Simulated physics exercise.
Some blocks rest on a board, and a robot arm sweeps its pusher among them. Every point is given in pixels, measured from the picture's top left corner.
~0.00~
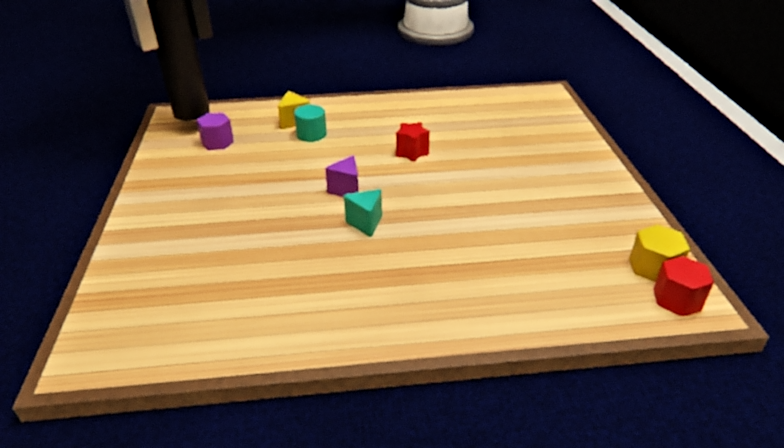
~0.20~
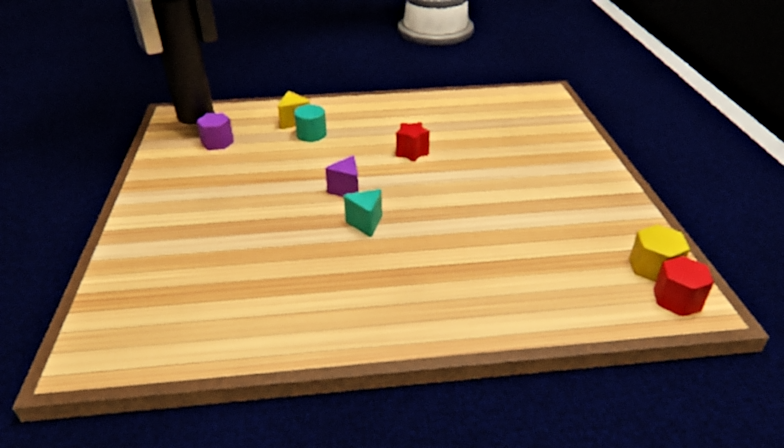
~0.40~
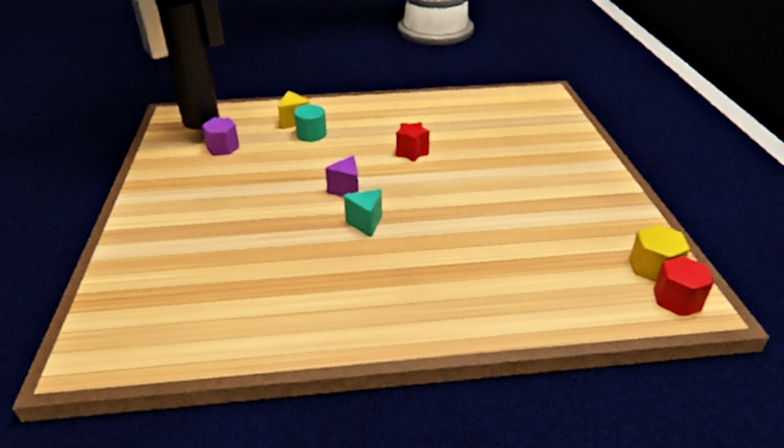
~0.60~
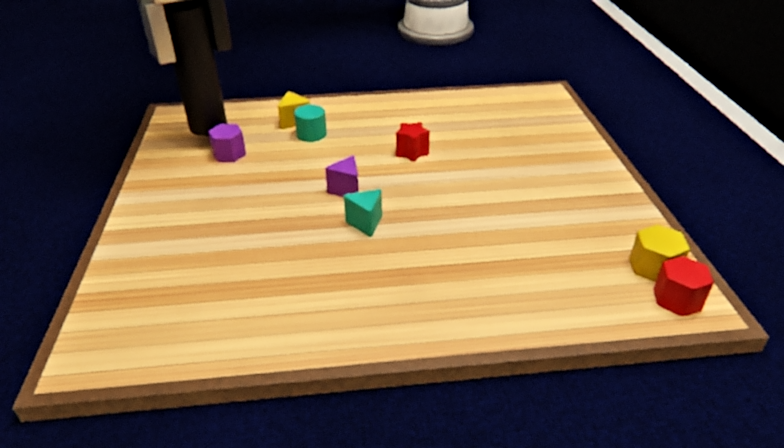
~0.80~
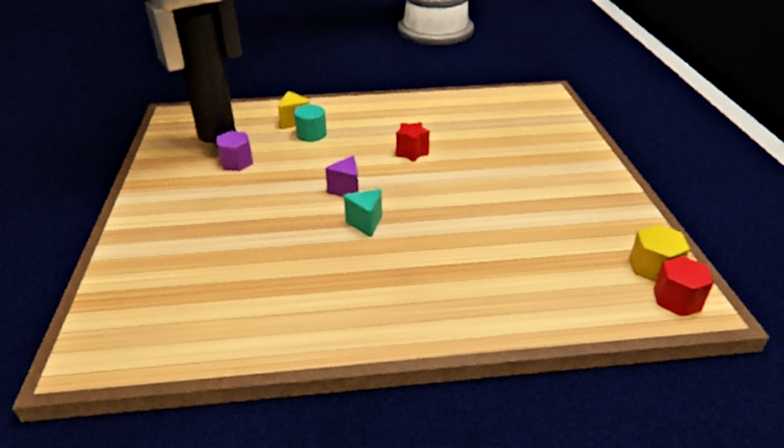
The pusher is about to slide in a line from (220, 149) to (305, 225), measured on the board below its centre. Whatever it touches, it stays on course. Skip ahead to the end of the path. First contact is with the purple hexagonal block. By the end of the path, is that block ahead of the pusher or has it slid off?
Still being pushed.
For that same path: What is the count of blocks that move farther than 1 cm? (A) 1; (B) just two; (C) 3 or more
Choice A: 1.
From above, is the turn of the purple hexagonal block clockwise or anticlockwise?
The block turns clockwise.
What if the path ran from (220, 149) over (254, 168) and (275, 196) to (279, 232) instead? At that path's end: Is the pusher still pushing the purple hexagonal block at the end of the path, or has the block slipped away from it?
The pusher keeps it before itself.
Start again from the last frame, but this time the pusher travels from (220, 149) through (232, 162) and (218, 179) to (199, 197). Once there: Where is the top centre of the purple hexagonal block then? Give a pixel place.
Its top centre lands on (247, 159).
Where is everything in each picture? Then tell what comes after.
The first frame shows tip of the pusher at (192, 113), middles of tops, purple hexagonal block at (213, 119), turquoise triangular piece at (365, 198).
The second frame shows pusher at (196, 116), nothing pushed.
The third frame shows pusher at (202, 121), purple hexagonal block at (219, 124).
The fourth frame shows pusher at (209, 127), purple hexagonal block at (225, 130).
The fifth frame shows pusher at (217, 134), purple hexagonal block at (232, 138), turquoise triangular piece at (365, 198).
What follows on the original path. One third of the way, pusher at (242, 156); purple hexagonal block at (255, 163), turned 15° clockwise.
Two thirds of the way, pusher at (270, 181); purple hexagonal block at (283, 190), turned 20° clockwise.
At the end, pusher at (303, 208); purple hexagonal block at (316, 221), turned 30° clockwise; turquoise triangular piece unmoved.
